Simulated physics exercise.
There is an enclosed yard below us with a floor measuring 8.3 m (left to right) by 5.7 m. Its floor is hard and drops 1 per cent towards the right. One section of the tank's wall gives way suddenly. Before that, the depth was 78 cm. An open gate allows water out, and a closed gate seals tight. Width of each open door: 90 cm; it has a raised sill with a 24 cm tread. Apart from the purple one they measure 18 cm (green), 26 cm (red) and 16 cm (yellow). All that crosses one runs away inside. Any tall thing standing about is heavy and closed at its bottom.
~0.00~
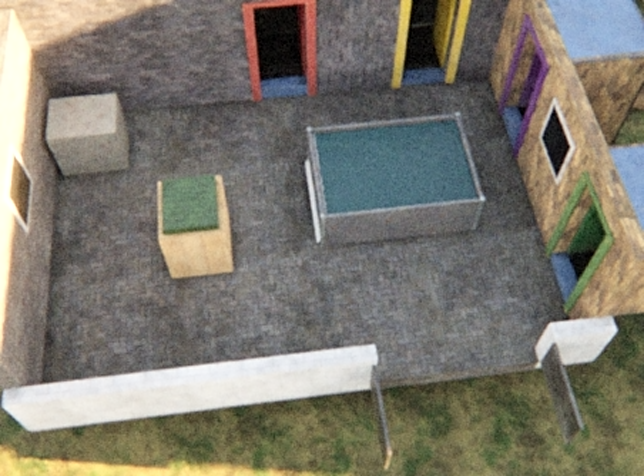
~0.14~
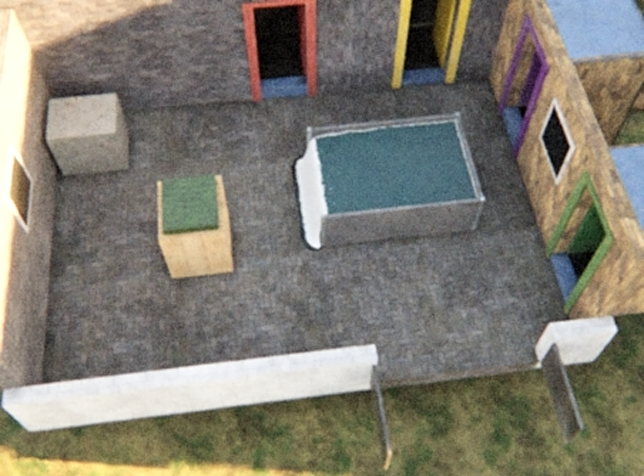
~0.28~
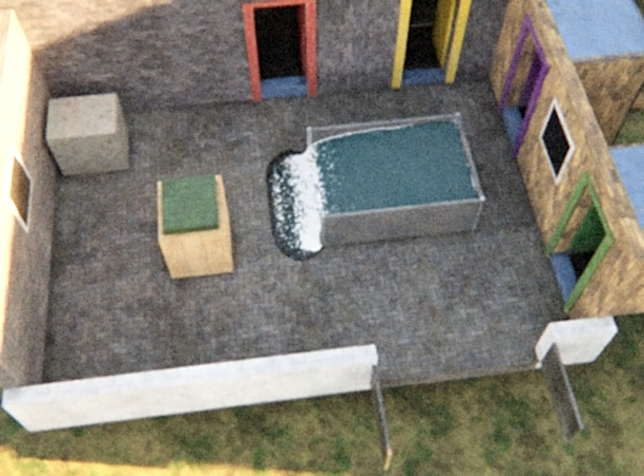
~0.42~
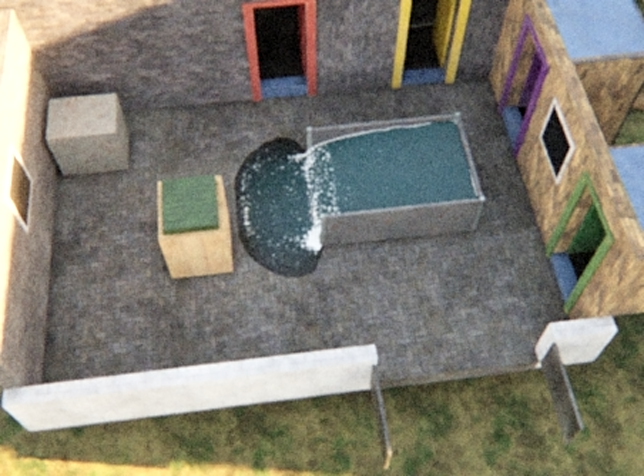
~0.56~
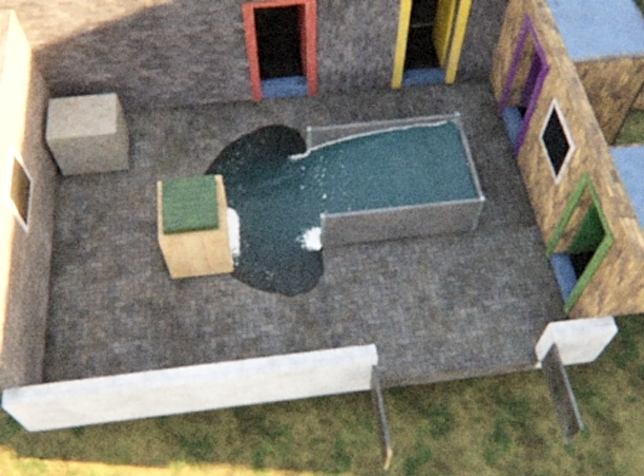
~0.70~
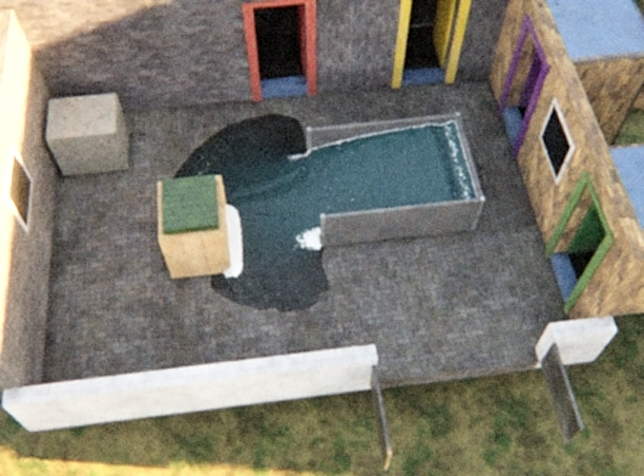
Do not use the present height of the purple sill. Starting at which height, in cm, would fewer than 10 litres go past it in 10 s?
Starting at roughly 12 cm.
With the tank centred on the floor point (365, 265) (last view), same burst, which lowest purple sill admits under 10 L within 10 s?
With that change, some 17 centimetres.
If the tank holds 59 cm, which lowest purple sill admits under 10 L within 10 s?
Required height: Approx. 7.0 cm.
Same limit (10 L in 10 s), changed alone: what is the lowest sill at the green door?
At the green door you'd want roughly 15 cm.
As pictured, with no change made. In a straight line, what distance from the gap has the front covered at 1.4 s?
Near 4.6 metres, give or take.
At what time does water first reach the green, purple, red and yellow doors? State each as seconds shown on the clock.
Arrives: Green 4.5 s / purple 6.5 s / red 1.2 s / yellow 5.0 s.
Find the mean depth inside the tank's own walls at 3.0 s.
The mean depth is about 21 cm.
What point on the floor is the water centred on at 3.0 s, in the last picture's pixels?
Centre estimate: (238, 212) px, approximately.
After 1.4 s water covers 35 % of the floor, deepest (48 cm) near (234, 224); it has not reached the purple door.
After 3.0 s water covers 50 % of the floor, deepest (45 cm) near (61, 121); it has not reached the purple door.
After 10.0 s water covers 100 % of the floor, deepest (20 cm) near (555, 272); 13 cm at the purple door, 0 litres in over its 25 cm sill.
At the purple door as built, the water arrived by 6.4 s and peaked near 15 cm at 6.8 s.
Run again over the same 10 s with other heights there, 18 litres in over 10.5 cm, 3 litres over 14 cm. The limit of 10 litres is kept from about 12 cm up.
